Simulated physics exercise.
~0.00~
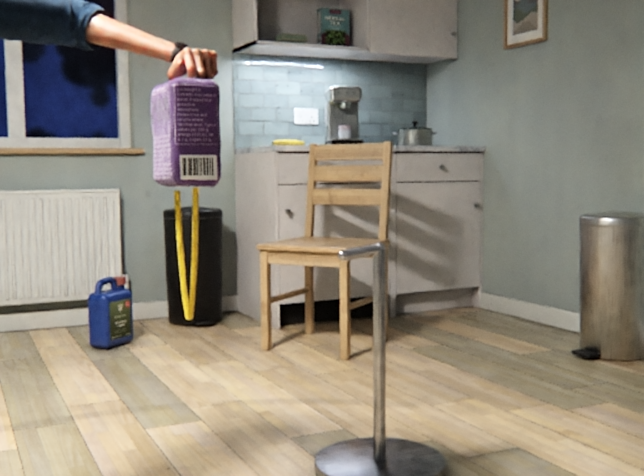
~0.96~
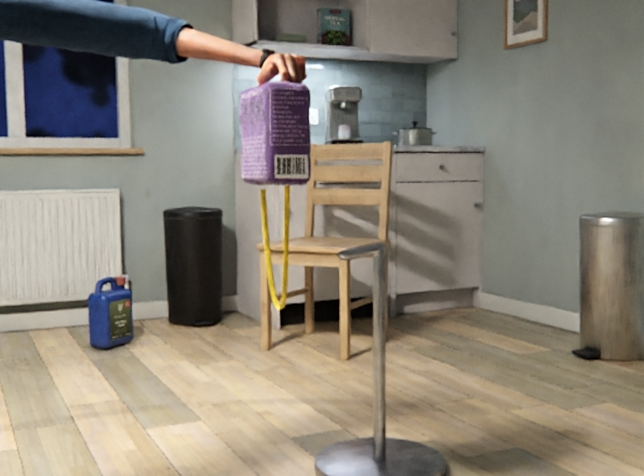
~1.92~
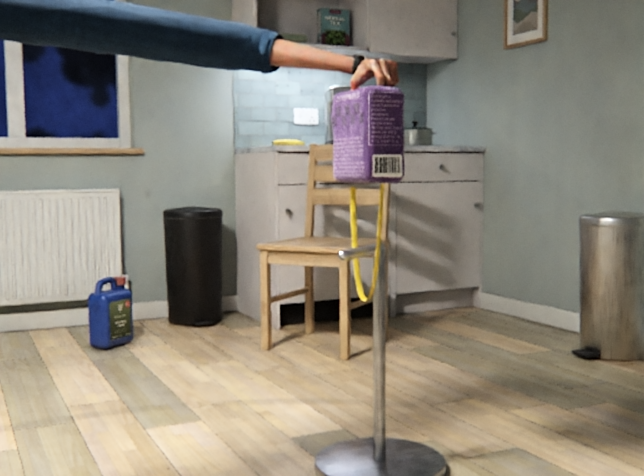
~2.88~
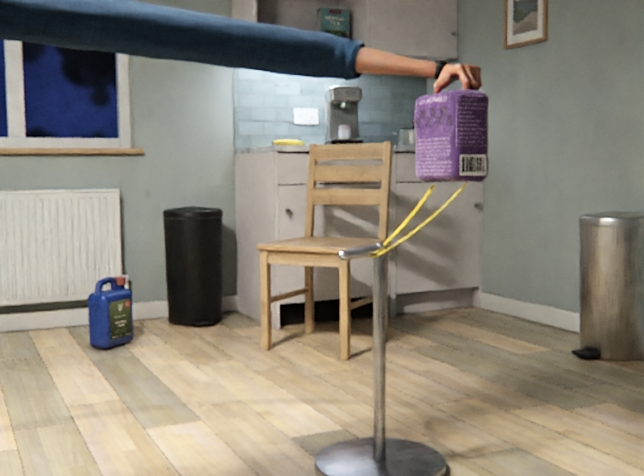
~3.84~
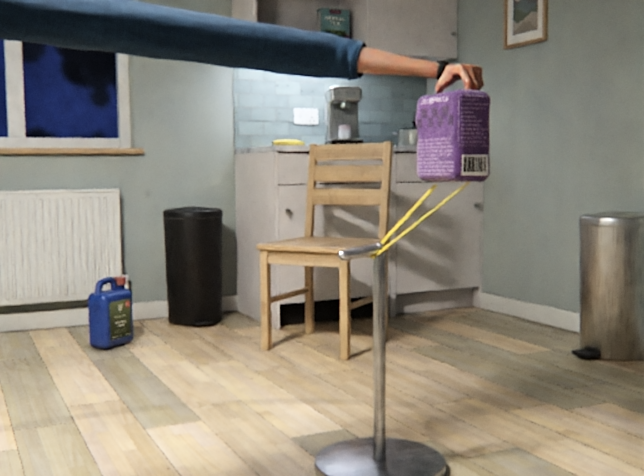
Hand carrying a purple sack rightward past a metal post, its yellow loop catching on the hook and pulling tight.
